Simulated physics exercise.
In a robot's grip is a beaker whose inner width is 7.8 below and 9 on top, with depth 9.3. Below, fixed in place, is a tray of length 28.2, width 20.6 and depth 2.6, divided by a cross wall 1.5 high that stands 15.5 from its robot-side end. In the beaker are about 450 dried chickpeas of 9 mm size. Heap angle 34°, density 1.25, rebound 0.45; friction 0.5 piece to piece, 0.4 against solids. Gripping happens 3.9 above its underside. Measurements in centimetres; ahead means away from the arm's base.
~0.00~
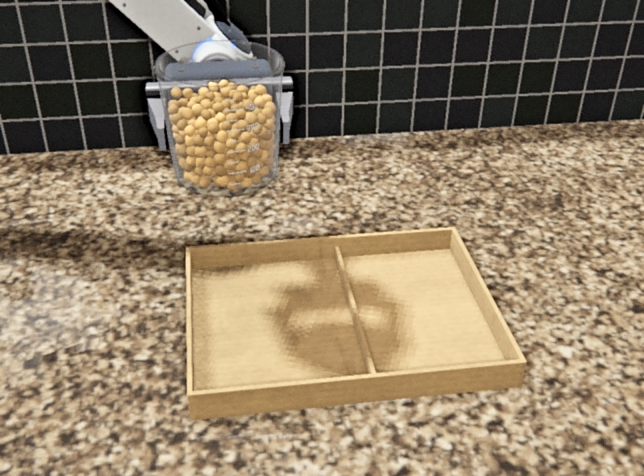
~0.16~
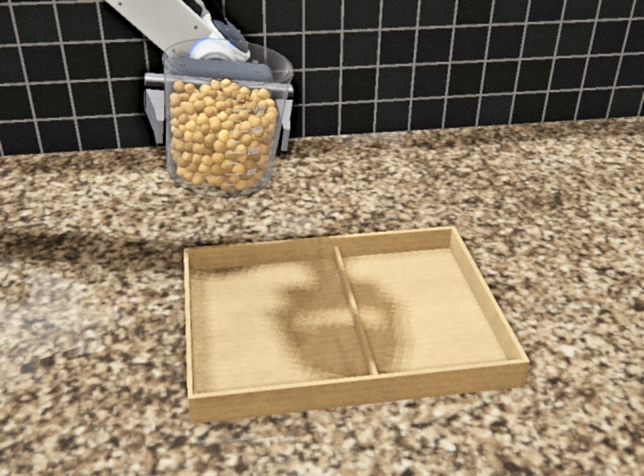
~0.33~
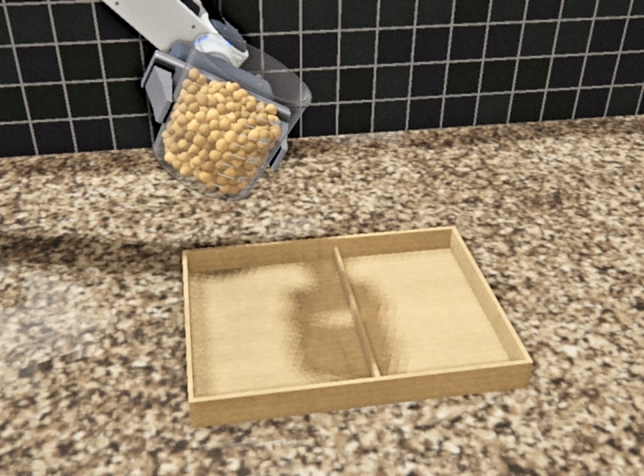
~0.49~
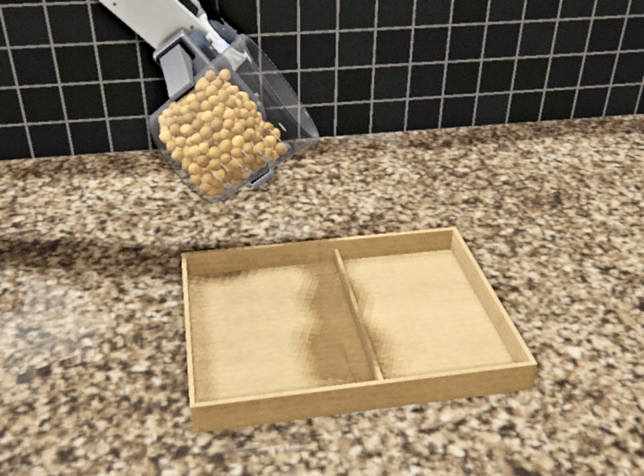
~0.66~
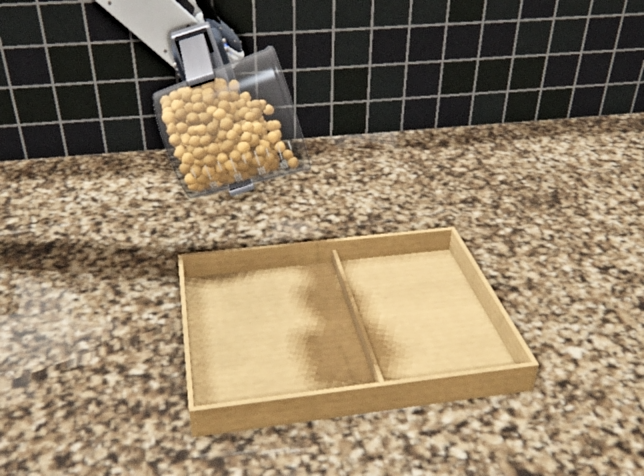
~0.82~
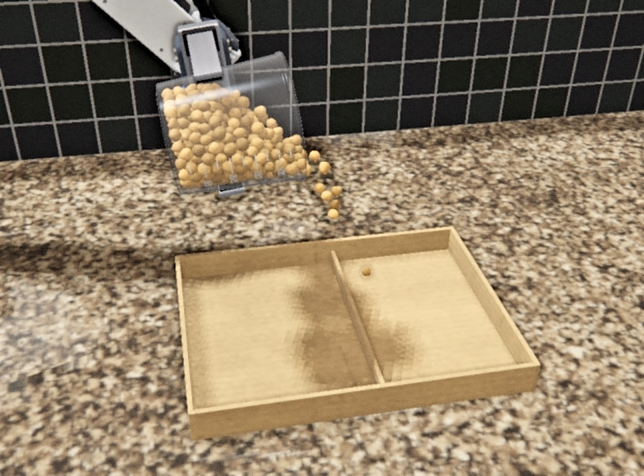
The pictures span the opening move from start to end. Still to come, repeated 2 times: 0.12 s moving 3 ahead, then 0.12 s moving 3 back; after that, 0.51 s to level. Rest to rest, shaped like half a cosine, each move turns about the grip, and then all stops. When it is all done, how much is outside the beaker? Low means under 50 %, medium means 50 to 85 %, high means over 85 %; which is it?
It is medium.
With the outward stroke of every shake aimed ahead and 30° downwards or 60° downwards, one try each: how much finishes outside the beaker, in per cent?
Near 45 and 20 percent respectively.
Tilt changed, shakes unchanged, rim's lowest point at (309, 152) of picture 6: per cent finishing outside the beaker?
Around 30 in a hundred.
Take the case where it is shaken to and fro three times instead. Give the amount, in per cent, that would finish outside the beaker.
It would come to around 70 %.
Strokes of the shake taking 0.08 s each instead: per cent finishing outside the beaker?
Around 70 percent.
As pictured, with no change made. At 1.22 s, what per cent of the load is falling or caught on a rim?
Roughly 4 percent.
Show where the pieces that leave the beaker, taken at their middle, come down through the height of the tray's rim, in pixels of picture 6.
I'd put it somewhere near (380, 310).
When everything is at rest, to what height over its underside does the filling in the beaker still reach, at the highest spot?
Roughly 5.5 cm.
By 1.22 s, tilted 83° forward, highest piece 21 above the table; 286 in the beaker, 104 in the far-side part, 39 in the robot-side part, 18 in flight or on a rim.
By 1.61 s, tilted 27° forward, highest piece 24 above the table; 179 in the beaker, 179 in the far-side part, 84 in the robot-side part, 5 in flight or on a rim.
By 2.01 s, level, highest piece 23 above the table; 183 in the far-side part, 179 in the beaker, 85 in the robot-side part.
By 3.06 s, level, highest piece 23 above the table; 183 in the far-side part, 179 in the beaker, 85 in the robot-side part.
Final count, 183 in the far-side part, 179 in the beaker, 85 in the robot-side part. That is 60 % outside the beaker.
